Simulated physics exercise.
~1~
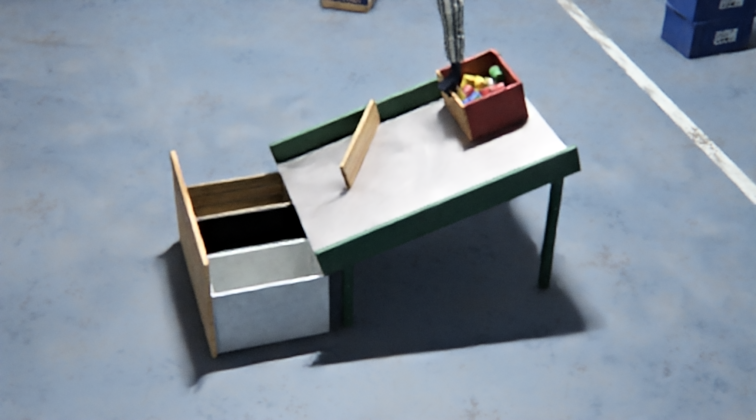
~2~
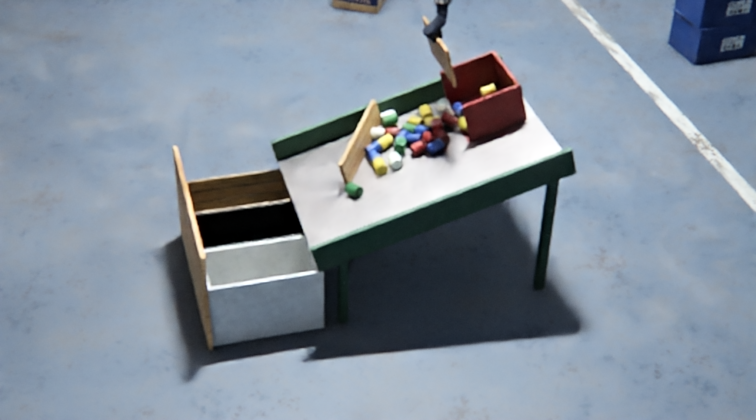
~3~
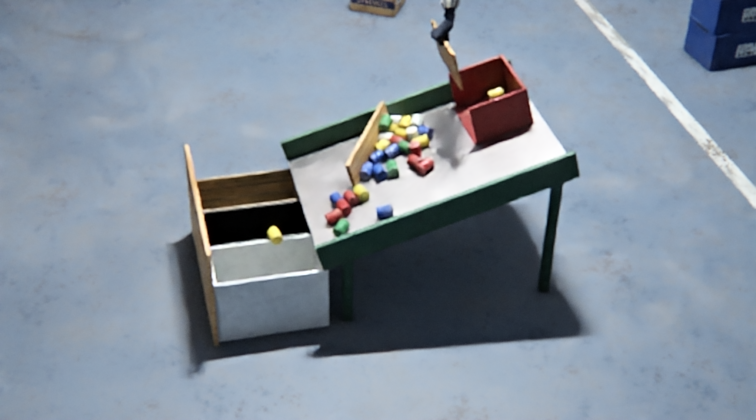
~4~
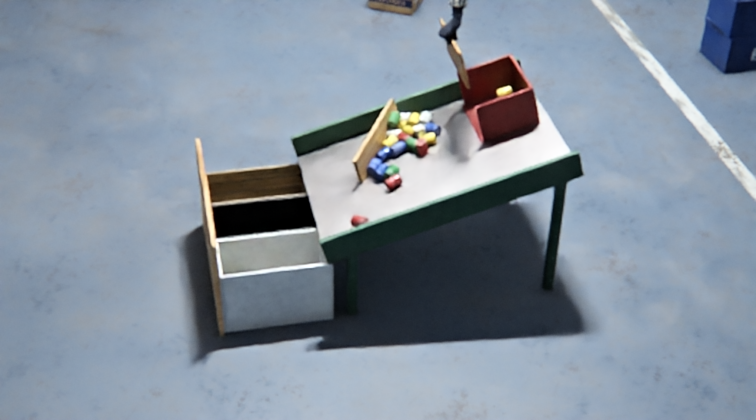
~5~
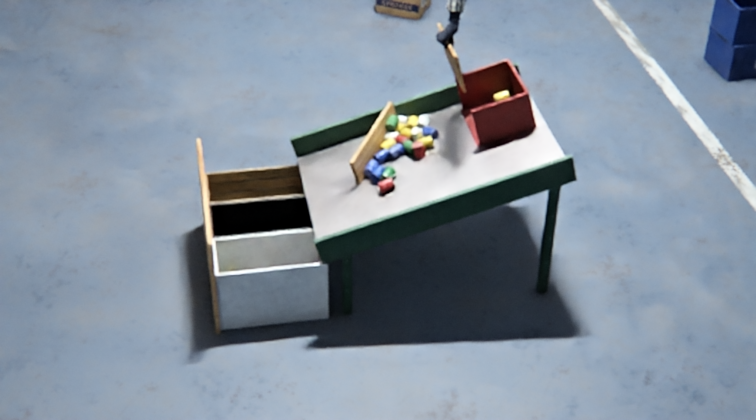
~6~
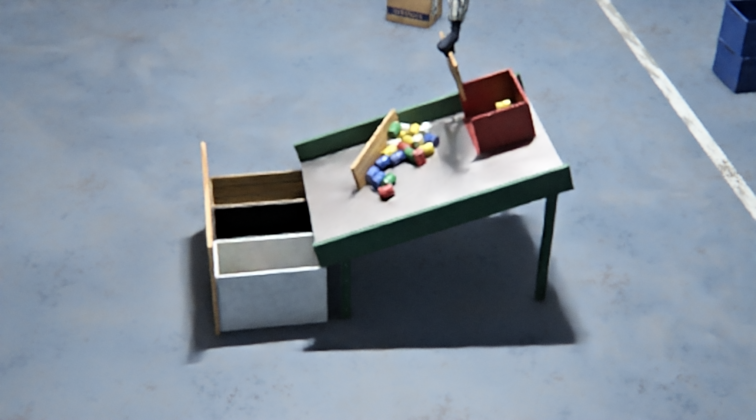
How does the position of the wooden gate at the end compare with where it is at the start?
At the start the gate is down at the left side of the red pen, and at the end it is held higher, raised clear of the pen's opening.
